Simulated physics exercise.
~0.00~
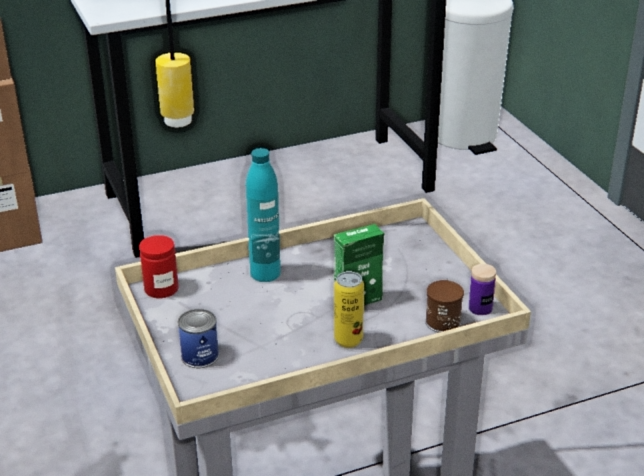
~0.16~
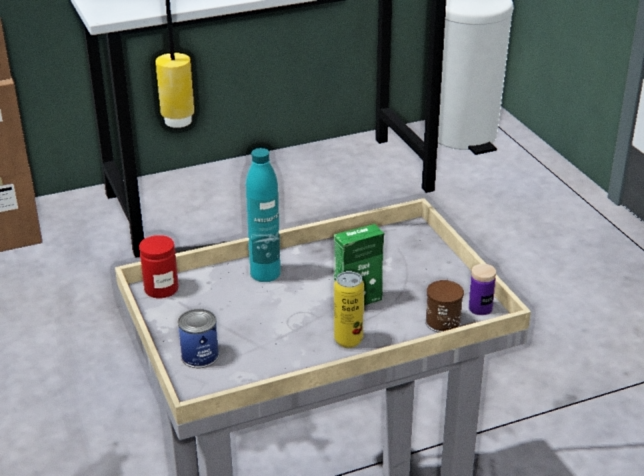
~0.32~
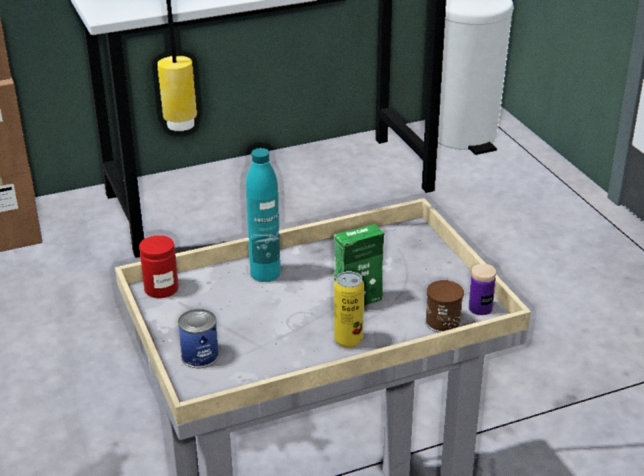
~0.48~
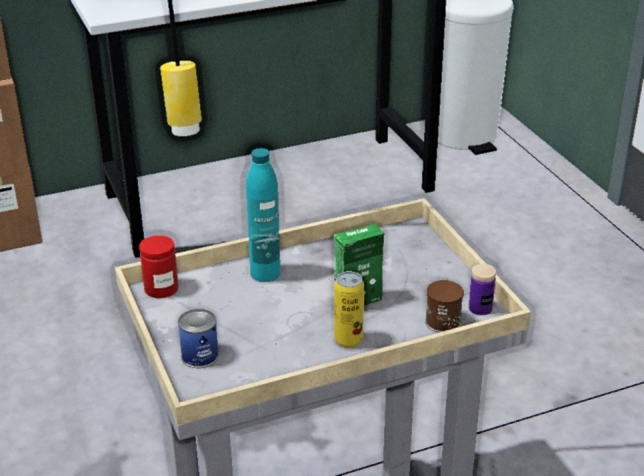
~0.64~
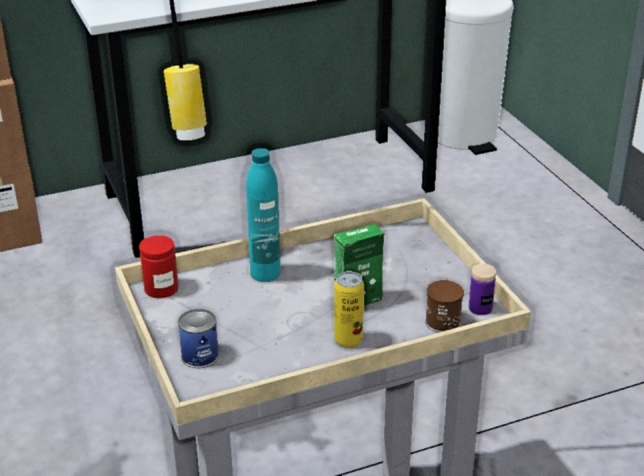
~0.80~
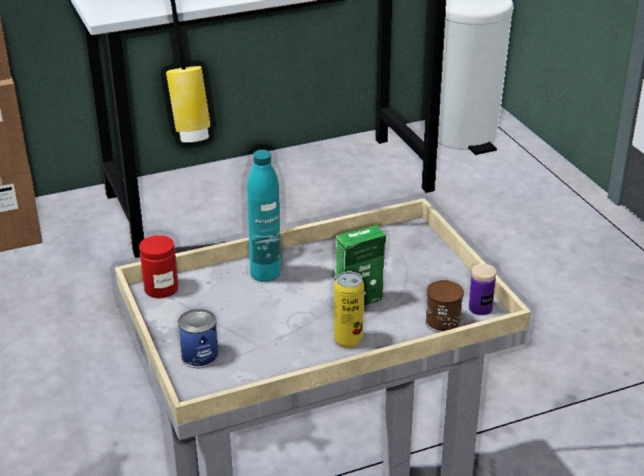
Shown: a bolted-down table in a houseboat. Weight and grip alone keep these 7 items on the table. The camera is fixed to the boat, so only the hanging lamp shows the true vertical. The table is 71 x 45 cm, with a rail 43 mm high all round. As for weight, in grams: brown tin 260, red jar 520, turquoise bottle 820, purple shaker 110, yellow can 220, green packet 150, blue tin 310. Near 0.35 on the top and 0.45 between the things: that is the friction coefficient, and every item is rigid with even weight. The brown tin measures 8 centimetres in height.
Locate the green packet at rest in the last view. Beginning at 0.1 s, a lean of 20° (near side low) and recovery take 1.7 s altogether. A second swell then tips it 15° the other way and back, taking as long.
The green packet settles at about (388, 325).
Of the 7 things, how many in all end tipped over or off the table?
My answer is 2.
Around 1.10 s, floor tilted 19°, near side down; green packet on its side near (386, 323); turquoise bottle tipped 44° against what carries it.
Around 1.20 s, floor tilted 16°, near side down; green packet on its side near (388, 325); turquoise bottle on its side.
Finally (4.0 s), on their side or leaning hard on the table, turquoise bottle and green packet; the other 5 still in place (within 5 cm). In the last view, green packet near (388, 325).
